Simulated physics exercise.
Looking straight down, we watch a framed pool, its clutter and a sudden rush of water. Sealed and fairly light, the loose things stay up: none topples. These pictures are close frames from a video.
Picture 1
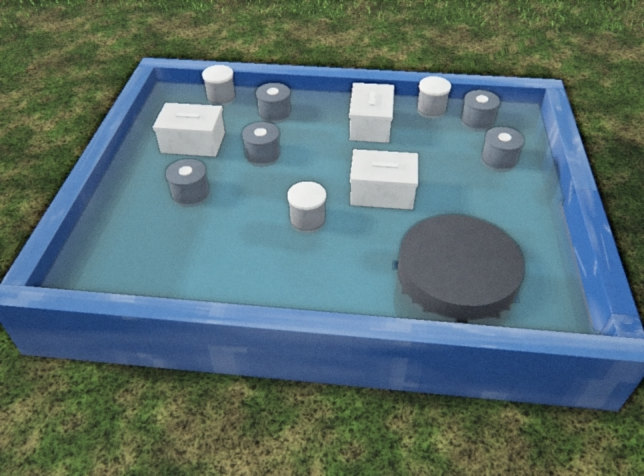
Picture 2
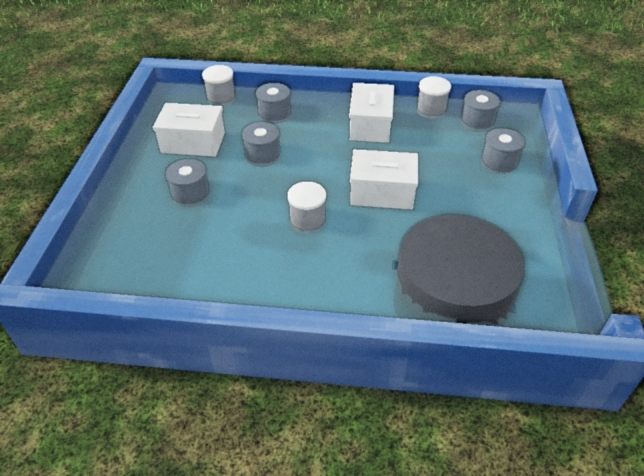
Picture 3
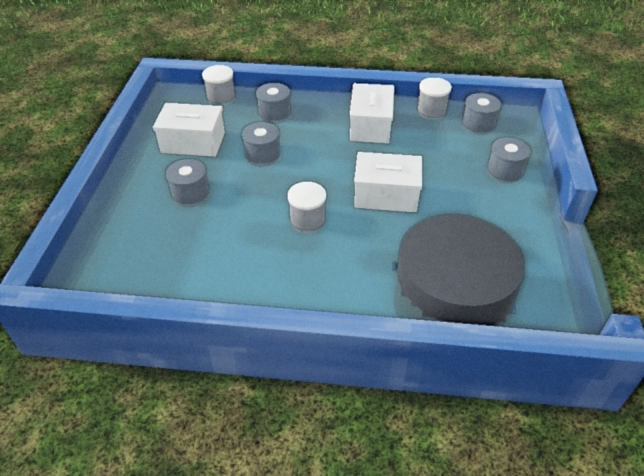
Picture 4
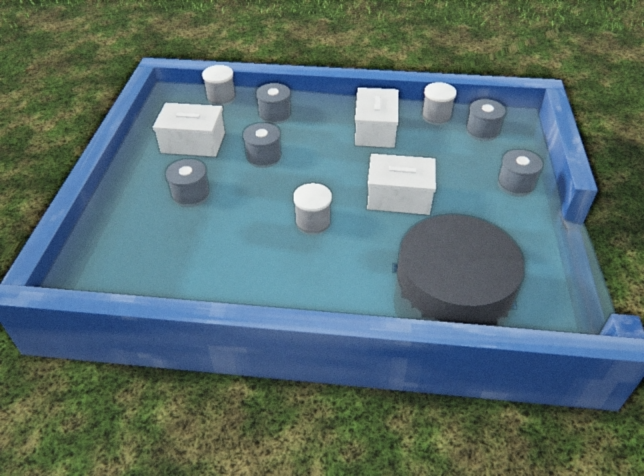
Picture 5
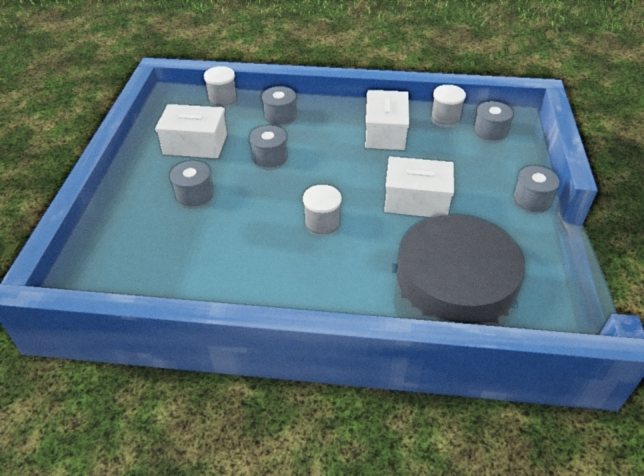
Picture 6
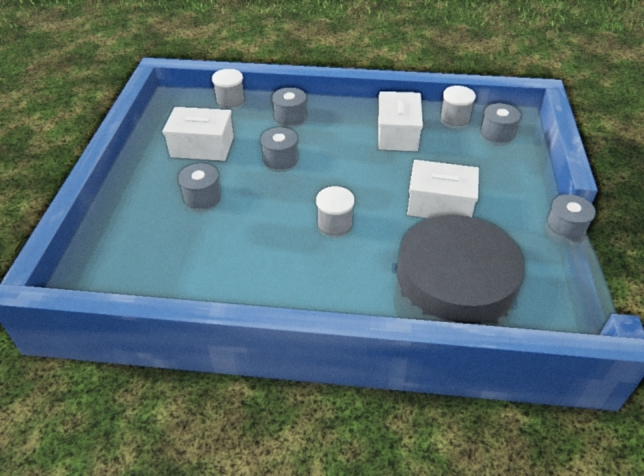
Grey and white tubs and white boxes float motionless in a blue-framed pool on grass, beside a large dark disc, as a gap opens in the right wall. The floating pieces nearest the gap start drifting right, then the others follow more slowly, and one grey tub reaches the opening's edge.
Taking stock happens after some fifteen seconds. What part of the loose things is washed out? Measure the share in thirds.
The likely share is a third through two thirds.
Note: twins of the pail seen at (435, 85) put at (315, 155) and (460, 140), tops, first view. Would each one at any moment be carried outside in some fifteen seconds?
Going one by one, the first is lost and the second lost.
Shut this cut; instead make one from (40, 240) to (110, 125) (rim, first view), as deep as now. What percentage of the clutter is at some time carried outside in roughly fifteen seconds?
50 per cent.
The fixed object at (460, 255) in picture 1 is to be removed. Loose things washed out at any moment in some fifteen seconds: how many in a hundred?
I'd put the share at 50 percent.
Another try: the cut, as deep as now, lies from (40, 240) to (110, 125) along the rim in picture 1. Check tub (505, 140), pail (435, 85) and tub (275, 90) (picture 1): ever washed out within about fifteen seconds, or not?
Each in turn: Never leaves, never leaves, exits.
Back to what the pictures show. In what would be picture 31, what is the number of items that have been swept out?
The number is 6.
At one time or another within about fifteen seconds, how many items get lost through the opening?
The figure is 6.
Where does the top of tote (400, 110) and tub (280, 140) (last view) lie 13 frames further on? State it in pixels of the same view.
I'd say close to (498, 154) and close to (357, 153).
A moment on, 1 of 11 are out; 10 afloat.
Next, 3 of 11 are out; 8 afloat.
Later, 6 of 11 are out; 5 afloat.
In the end, 6 of 11 are out; 5 afloat.
